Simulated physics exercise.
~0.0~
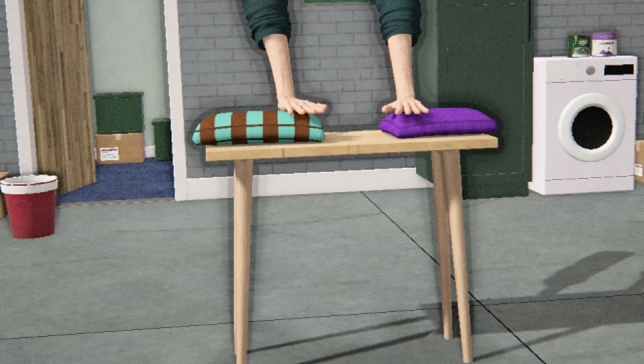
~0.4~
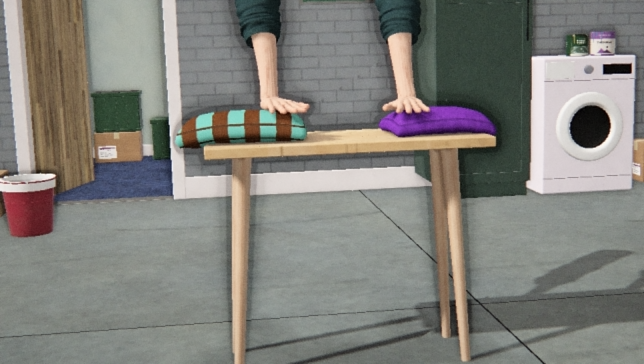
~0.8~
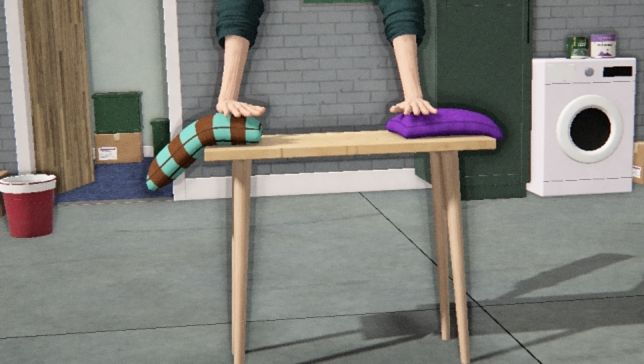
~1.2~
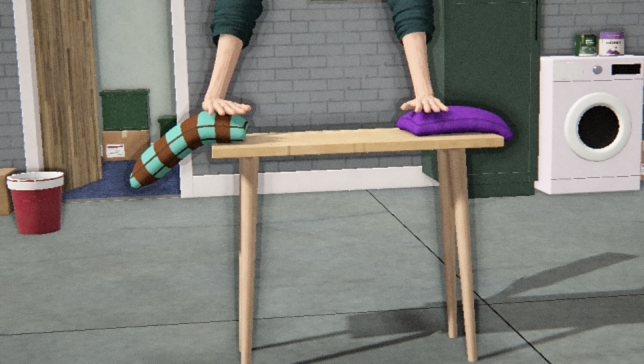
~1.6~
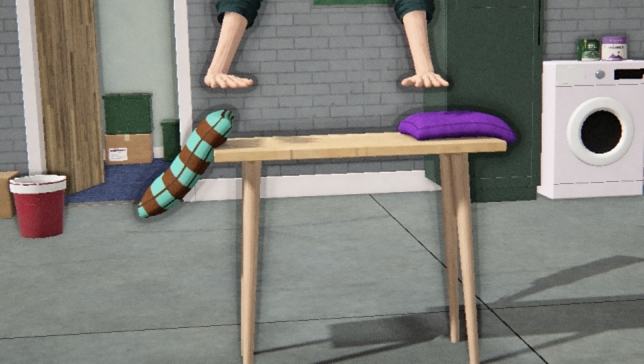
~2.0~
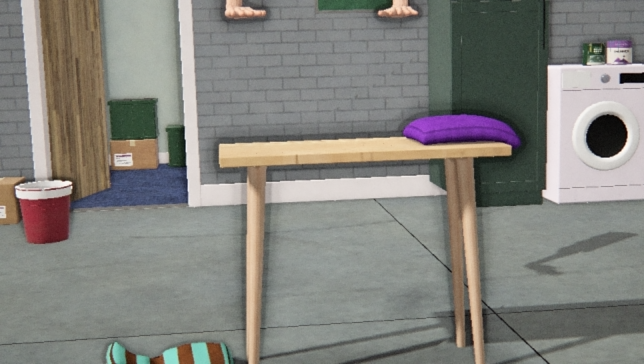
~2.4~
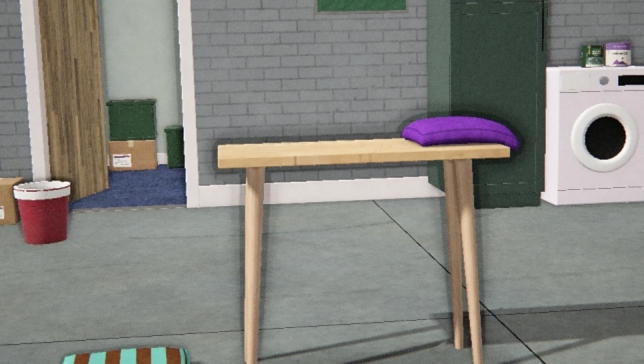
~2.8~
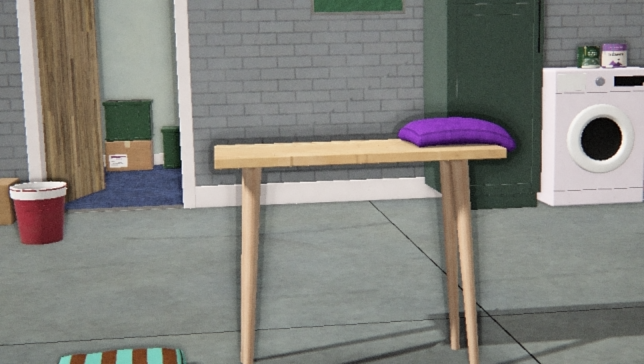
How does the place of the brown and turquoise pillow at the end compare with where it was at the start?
At the start it lies on the left part of the bench top under a hand. By the end it is on the floor, lower and farther to the left.
